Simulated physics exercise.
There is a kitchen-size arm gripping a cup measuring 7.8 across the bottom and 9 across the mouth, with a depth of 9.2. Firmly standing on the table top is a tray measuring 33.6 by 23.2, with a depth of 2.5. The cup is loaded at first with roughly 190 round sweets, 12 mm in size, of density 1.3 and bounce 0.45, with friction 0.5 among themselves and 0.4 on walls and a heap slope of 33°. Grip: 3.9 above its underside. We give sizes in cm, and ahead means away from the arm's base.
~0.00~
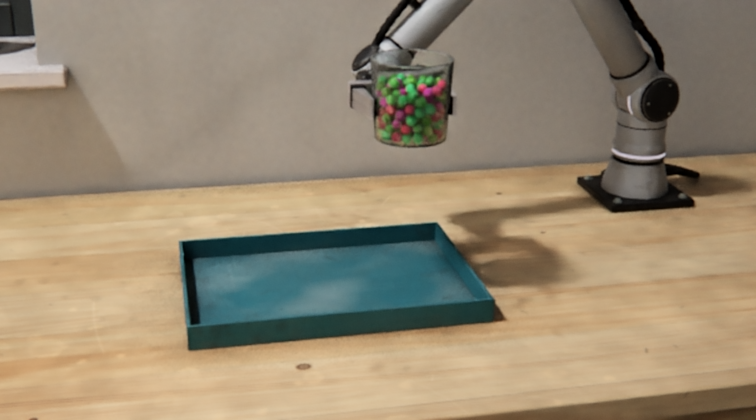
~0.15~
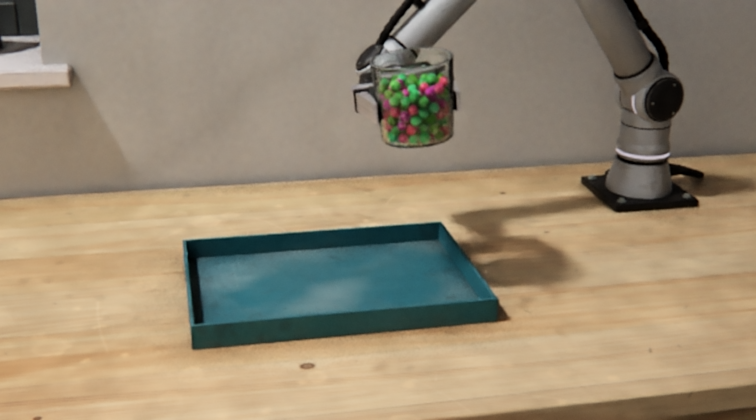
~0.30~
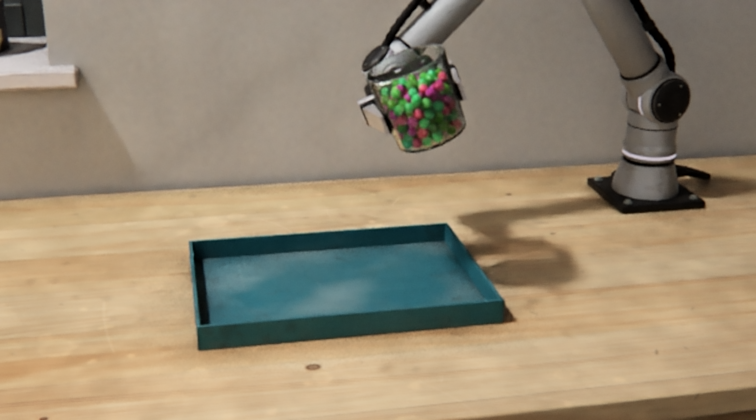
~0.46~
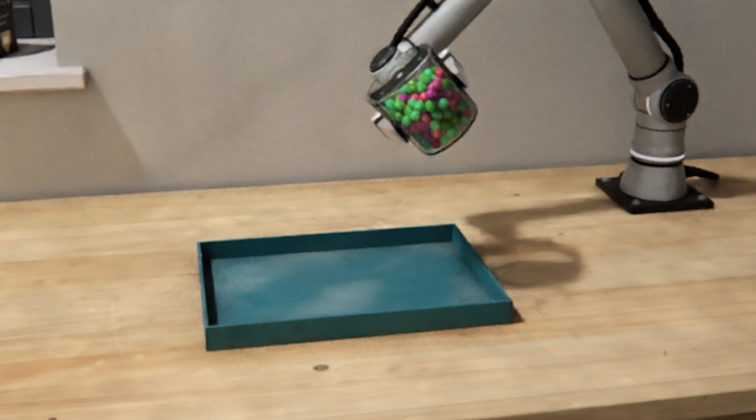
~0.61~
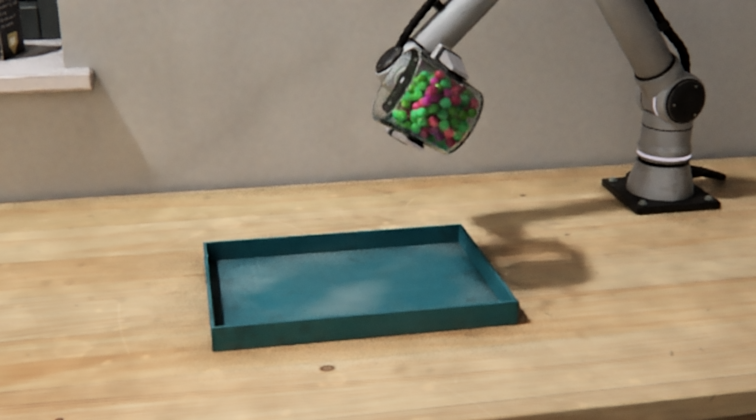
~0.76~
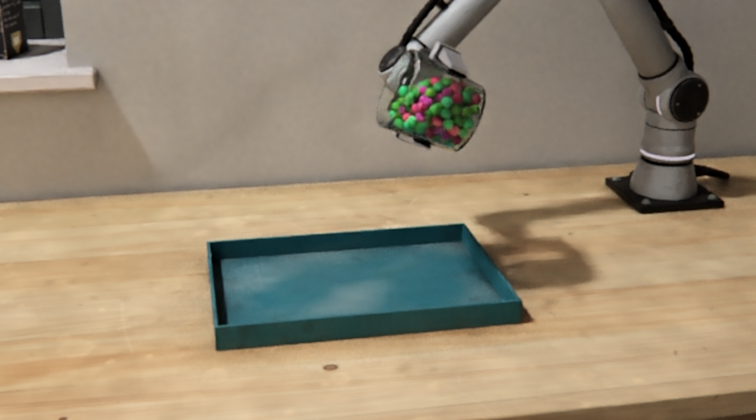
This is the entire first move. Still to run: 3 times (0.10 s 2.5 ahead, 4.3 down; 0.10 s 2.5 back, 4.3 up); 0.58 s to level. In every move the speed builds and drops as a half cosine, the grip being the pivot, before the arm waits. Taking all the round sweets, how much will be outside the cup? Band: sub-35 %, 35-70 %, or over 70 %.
Band: Sub-35 %.
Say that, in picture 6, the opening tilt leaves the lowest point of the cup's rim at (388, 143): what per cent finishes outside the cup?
About 55 per cent.
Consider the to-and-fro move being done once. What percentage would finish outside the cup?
About 5 per cent, then.
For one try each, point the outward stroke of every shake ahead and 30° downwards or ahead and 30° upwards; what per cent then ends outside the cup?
Near 30 and 85 percent respectively.
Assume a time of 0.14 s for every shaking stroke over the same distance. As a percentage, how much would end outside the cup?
Estimate: Near 0 per cent.
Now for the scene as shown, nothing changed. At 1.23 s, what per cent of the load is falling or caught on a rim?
Around 4 per cent of the load.
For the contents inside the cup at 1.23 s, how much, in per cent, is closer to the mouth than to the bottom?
Some 40 percent is in that half.
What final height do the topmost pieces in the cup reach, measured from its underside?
Height at rest: Approx. 8.0 cm.
After 1.23 s, tilted 64° forward, highest piece 24 above the table; 173 in the cup, 7 in the tray, 8 in flight or on a rim.
After 1.70 s, tilted 23° forward, highest piece 26 above the table; 154 in the cup, 27 in the tray, 5 on the table or floor, 2 in flight or on a rim.
After 2.14 s, level, highest piece 26 above the table; 154 in the cup, 27 in the tray, 7 on the table or floor.
After 3.19 s, level, highest piece 26 above the table; 154 in the cup, 27 in the tray, 7 on the table or floor.
In the end, 154 in the cup, 27 in the tray, 7 on the table or floor. That is 18 % outside the cup.
